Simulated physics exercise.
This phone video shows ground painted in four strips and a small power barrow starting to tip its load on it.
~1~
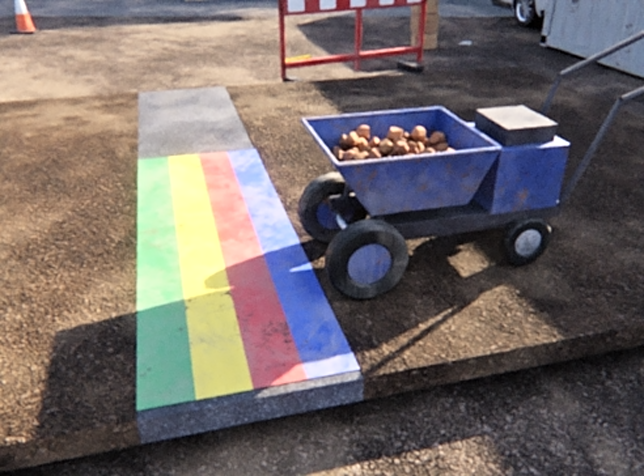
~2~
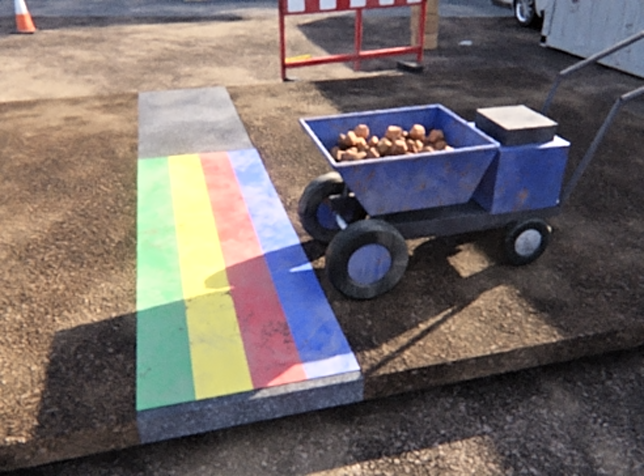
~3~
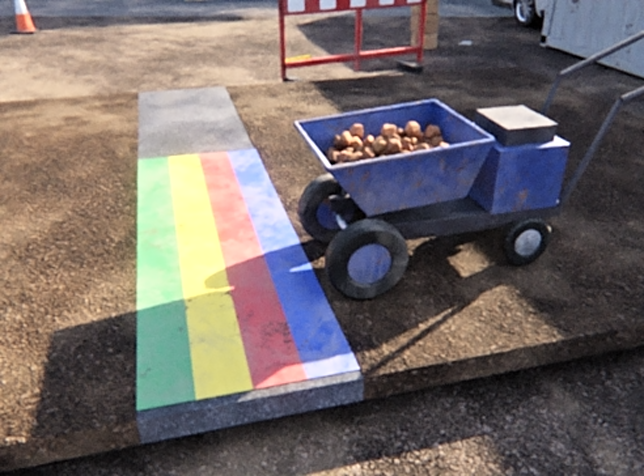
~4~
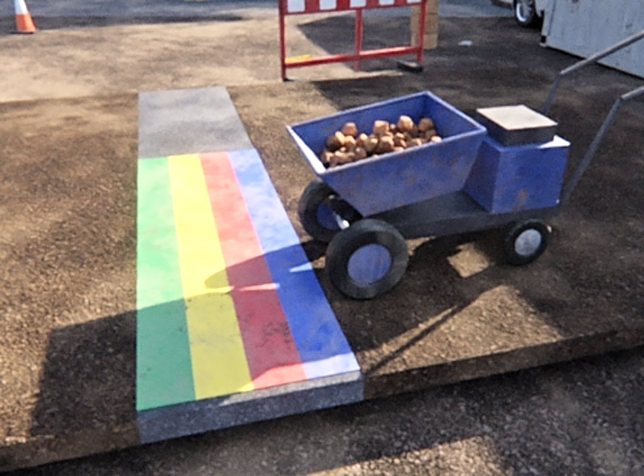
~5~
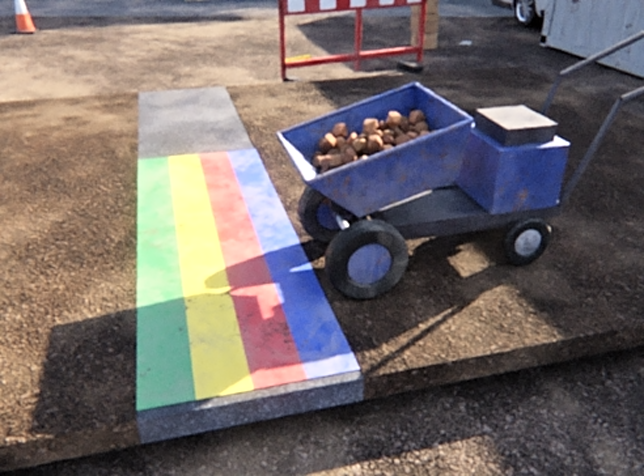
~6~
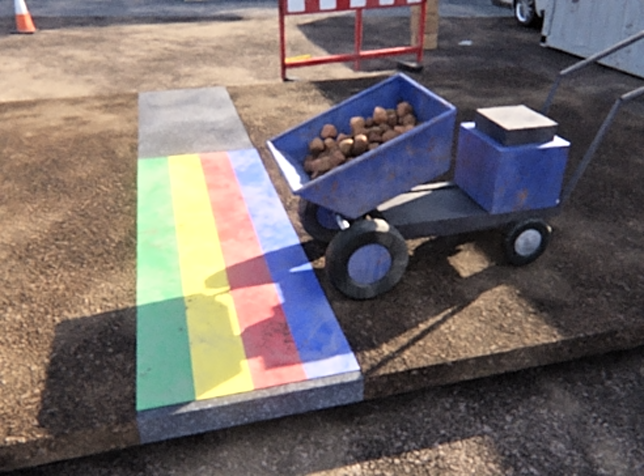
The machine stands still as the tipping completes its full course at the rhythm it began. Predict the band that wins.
The yellow one.
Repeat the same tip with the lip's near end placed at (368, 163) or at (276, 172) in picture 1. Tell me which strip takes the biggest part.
At the first spot the strip in red, at the second green.
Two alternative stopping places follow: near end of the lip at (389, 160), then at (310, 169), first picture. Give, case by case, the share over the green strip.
Roughly 0 and 30 %.
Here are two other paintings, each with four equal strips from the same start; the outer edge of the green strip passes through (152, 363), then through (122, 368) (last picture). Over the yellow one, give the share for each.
The first gives around 40 %, the second around 40 %.
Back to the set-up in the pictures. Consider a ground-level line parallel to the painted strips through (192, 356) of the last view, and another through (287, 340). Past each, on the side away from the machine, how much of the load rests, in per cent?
Result, first then second: 20 %, 70 %.
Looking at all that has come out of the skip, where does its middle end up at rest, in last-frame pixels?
Somewhere close to (207, 280) in the last picture.
Shortly afterwards, skip tipped steeply; the whole lot in the skip.
Next, skip tipped right over; the bulk in the skip; a little over the red strip; a little over the yellow strip; only a few over the green strip.
Some moments later, skip tipped right over; near a third in the skip; near a quarter over the red strip; near a third over the yellow strip; a little over the green strip; only a few off the paint.
In the end, skip tipped right over; near a quarter in the skip; none at all over the blue strip; near a quarter over the red strip; near a third over the yellow strip; a little over the green strip; only a few off the paint.
